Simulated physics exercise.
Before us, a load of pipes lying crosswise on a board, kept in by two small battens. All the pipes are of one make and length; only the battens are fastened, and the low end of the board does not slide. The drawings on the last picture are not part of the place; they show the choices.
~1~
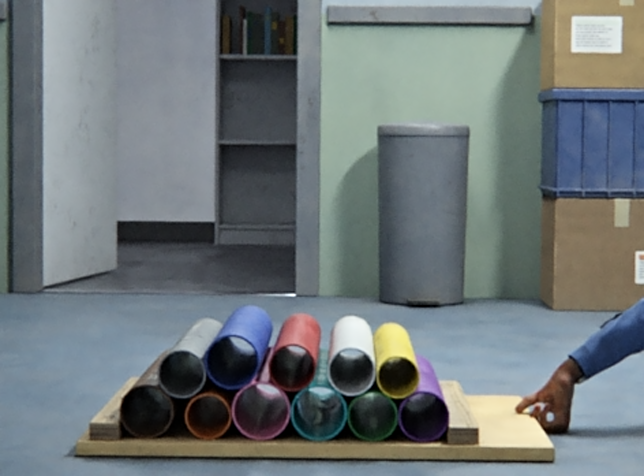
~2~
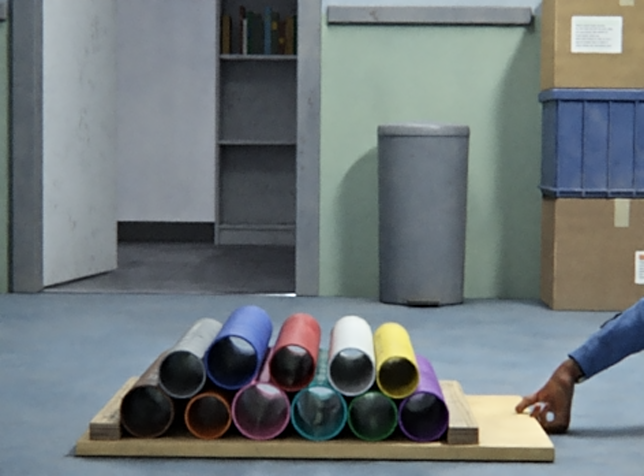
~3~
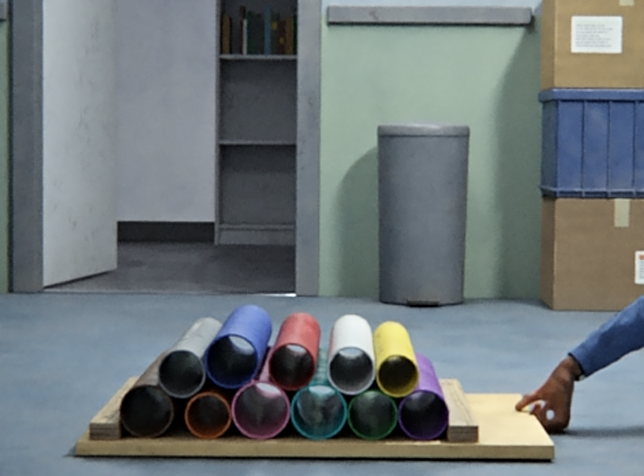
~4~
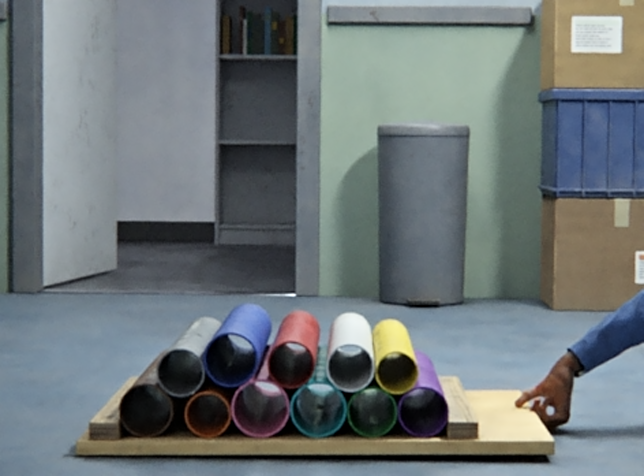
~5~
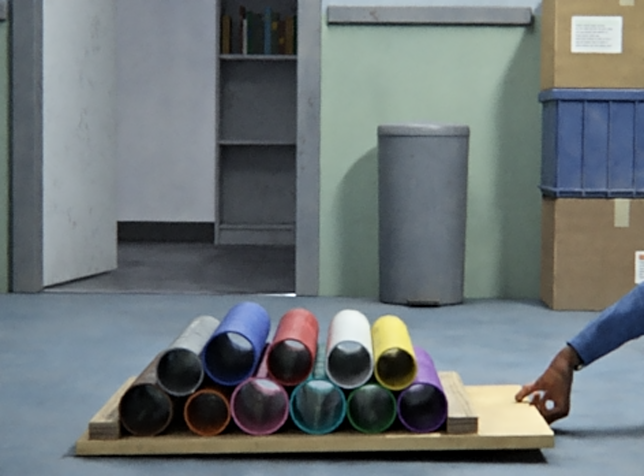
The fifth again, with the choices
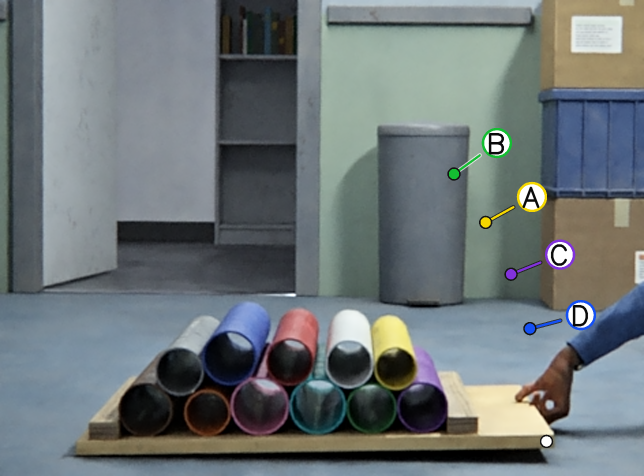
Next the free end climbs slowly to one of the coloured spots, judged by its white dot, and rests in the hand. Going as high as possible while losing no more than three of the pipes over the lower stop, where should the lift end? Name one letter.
At most to A.
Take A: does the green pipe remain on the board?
Yes.
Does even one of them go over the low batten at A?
Yes, at A.
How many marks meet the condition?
Three of them.
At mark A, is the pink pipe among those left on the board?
Yes.
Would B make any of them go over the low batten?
Yes, at B.
On the copy, A at (485, 222); B at (454, 174); C at (511, 274); D at (530, 329); the white dot at (546, 442).
On A. First, board at 17°.
Then, board at 30°.
Finally, board at 30°, two over the low batten (grey, blue).
By contrast, B five over the low batten; C two over the low batten (grey, blue); D one over the low batten (grey).
